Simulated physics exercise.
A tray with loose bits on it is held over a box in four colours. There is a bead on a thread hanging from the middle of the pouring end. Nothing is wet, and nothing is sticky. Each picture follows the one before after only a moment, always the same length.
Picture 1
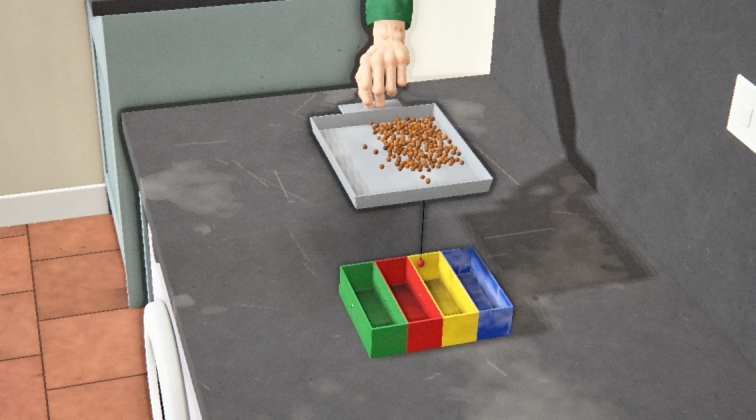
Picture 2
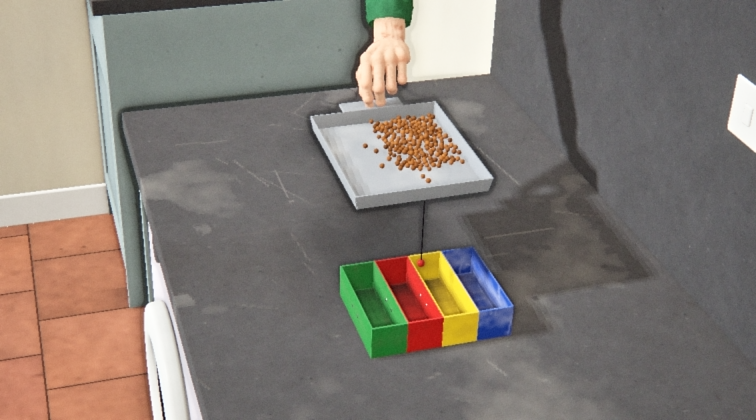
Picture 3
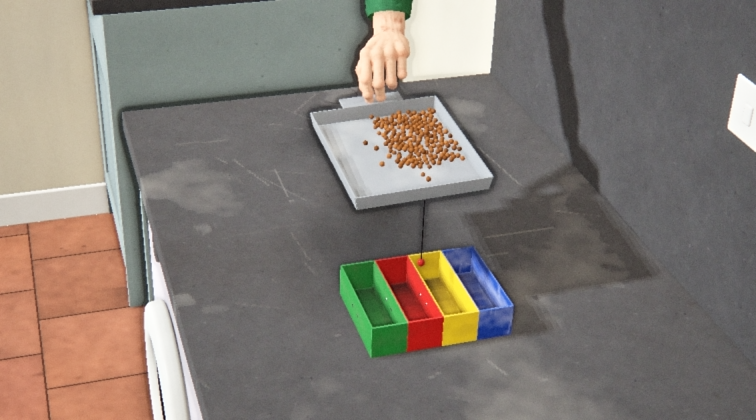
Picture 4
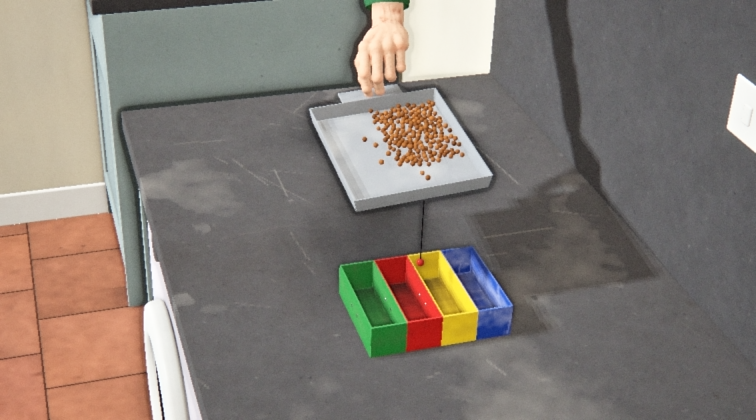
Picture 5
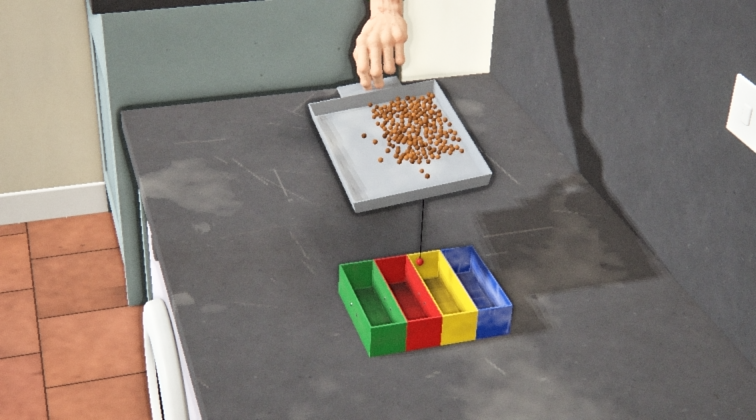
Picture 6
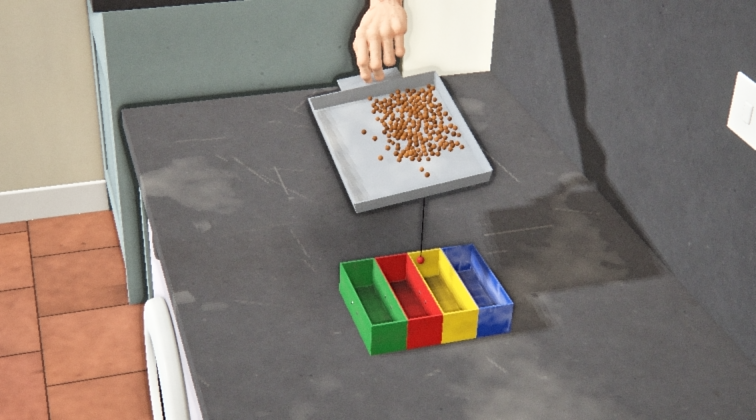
A hand slowly raises the back of a tray of small brown balls above a four-coloured box.
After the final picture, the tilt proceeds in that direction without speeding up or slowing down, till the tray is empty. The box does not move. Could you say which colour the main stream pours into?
It pours into the green cell.
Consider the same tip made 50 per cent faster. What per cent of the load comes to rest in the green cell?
Roughly 80 in a hundred.
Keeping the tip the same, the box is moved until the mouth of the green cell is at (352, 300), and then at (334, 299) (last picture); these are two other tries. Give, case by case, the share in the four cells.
In turn about 100 and about 100 percent.
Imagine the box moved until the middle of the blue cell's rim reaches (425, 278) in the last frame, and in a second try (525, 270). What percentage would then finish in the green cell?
Trial 1 about 0 %, trial 2 about 0 %.
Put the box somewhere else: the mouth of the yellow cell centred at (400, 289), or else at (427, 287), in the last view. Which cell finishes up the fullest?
Result 1: That red cell; result 2: The green cell.
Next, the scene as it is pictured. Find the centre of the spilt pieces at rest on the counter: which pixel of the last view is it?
Somewhere near (313, 323), I think.
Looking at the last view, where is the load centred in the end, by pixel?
(364, 306).
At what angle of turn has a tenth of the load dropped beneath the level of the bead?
Somewhere near 65°.
Shortly afterwards, tray tipped steeply; all but a few on the tray; only a few in the green cell; a little falling or outside the box.
Next, tray tipped right over; a little on the tray; near two thirds in the green cell; near a quarter falling or outside the box.
Some moments later, tray tipped past a quarter turn; the bulk in the green cell; near a quarter falling or outside the box.
In the end, tray tipped past a quarter turn; the bulk in the green cell; none at all in the red cell; none at all in the yellow cell; none at all in the blue cell; near a quarter outside the box.
